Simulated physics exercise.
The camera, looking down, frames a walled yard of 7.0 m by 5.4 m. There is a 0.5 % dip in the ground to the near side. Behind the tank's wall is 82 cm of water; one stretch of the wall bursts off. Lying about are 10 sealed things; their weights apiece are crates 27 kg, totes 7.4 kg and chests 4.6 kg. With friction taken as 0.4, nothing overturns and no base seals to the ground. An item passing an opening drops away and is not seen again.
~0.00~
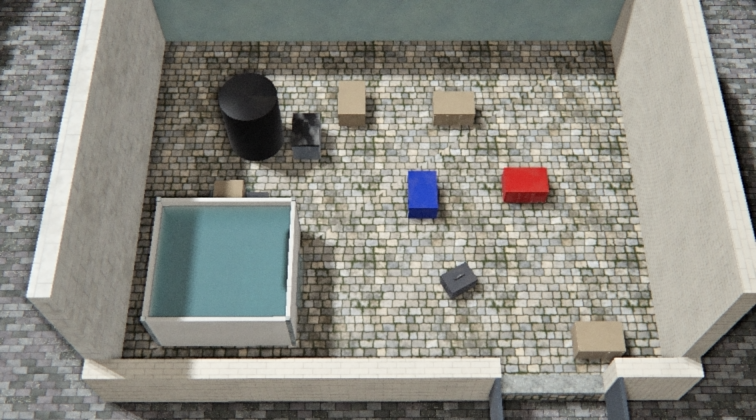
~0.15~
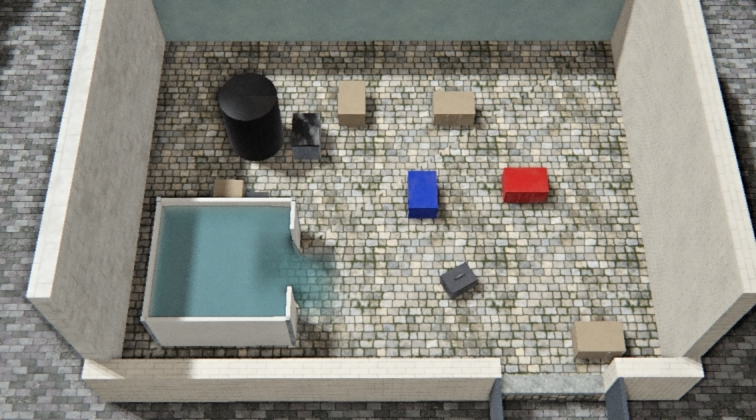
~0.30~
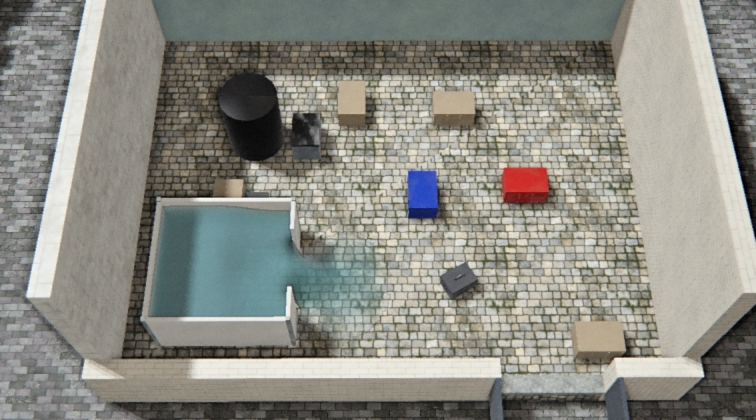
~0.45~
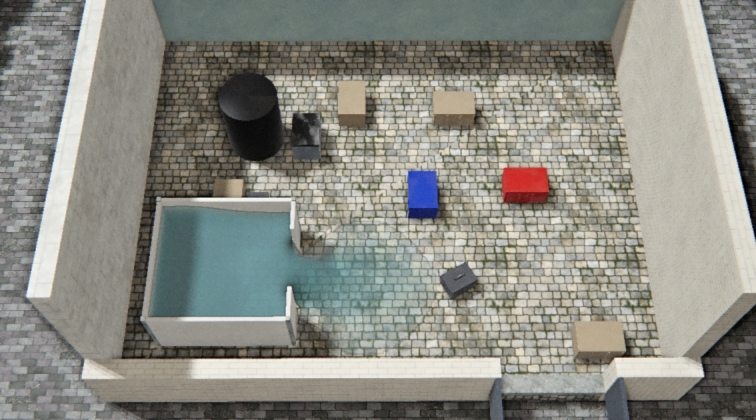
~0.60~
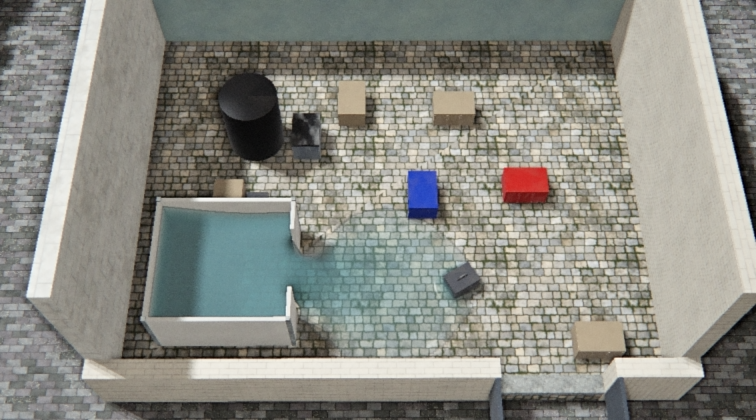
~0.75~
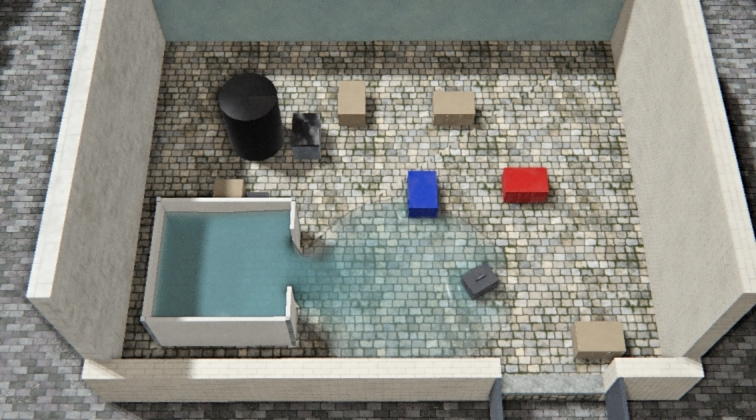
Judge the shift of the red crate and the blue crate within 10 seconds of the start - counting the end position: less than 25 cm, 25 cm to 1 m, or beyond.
One by one: Red crate: Is displaced far; blue crate: Is displaced far.
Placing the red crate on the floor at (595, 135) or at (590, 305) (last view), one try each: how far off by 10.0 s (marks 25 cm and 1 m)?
Run one, it gets swept far; run two, it gets swept far.
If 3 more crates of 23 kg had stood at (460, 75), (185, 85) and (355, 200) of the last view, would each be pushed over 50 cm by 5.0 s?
Answers, first to last: Not exceeding, not exceeding, not exceeding.
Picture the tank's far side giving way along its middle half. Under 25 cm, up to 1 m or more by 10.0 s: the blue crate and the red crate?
If so, the blue crate remains in place, the red crate shifts a bit.
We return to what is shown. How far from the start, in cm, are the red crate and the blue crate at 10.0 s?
My guess is some 250 and 250 cm, respectively.
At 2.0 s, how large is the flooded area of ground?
20 m2.
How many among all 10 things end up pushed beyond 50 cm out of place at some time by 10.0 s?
Result: 4.
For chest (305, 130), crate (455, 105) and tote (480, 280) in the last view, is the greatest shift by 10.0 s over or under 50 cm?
The first never reached the threshold, the second never reached the threshold, and the third topped the threshold.
After 2.0 s the red crate is near (537, 173), 0.2 m from its start, aground; the blue crate is near (489, 145), 1.2 m from its start, aground; 0 of 10 are out; 2 afloat.
After 4.5 s the red crate is near (583, 123), 1.3 m from its start, aground; the blue crate is near (523, 98), 2.2 m from its start, aground; 0 of 10 are out; 2 afloat.
After 7.0 s the red crate is near (575, 58), 2.3 m from its start, afloat; the blue crate is near (527, 71), 2.6 m from its start, aground; 0 of 10 are out; 2 afloat.
After 10.0 s the red crate is near (554, 45), 2.4 m from its start, aground; the blue crate is near (509, 56), 2.7 m from its start, aground; 0 of 10 are out; 3 afloat.
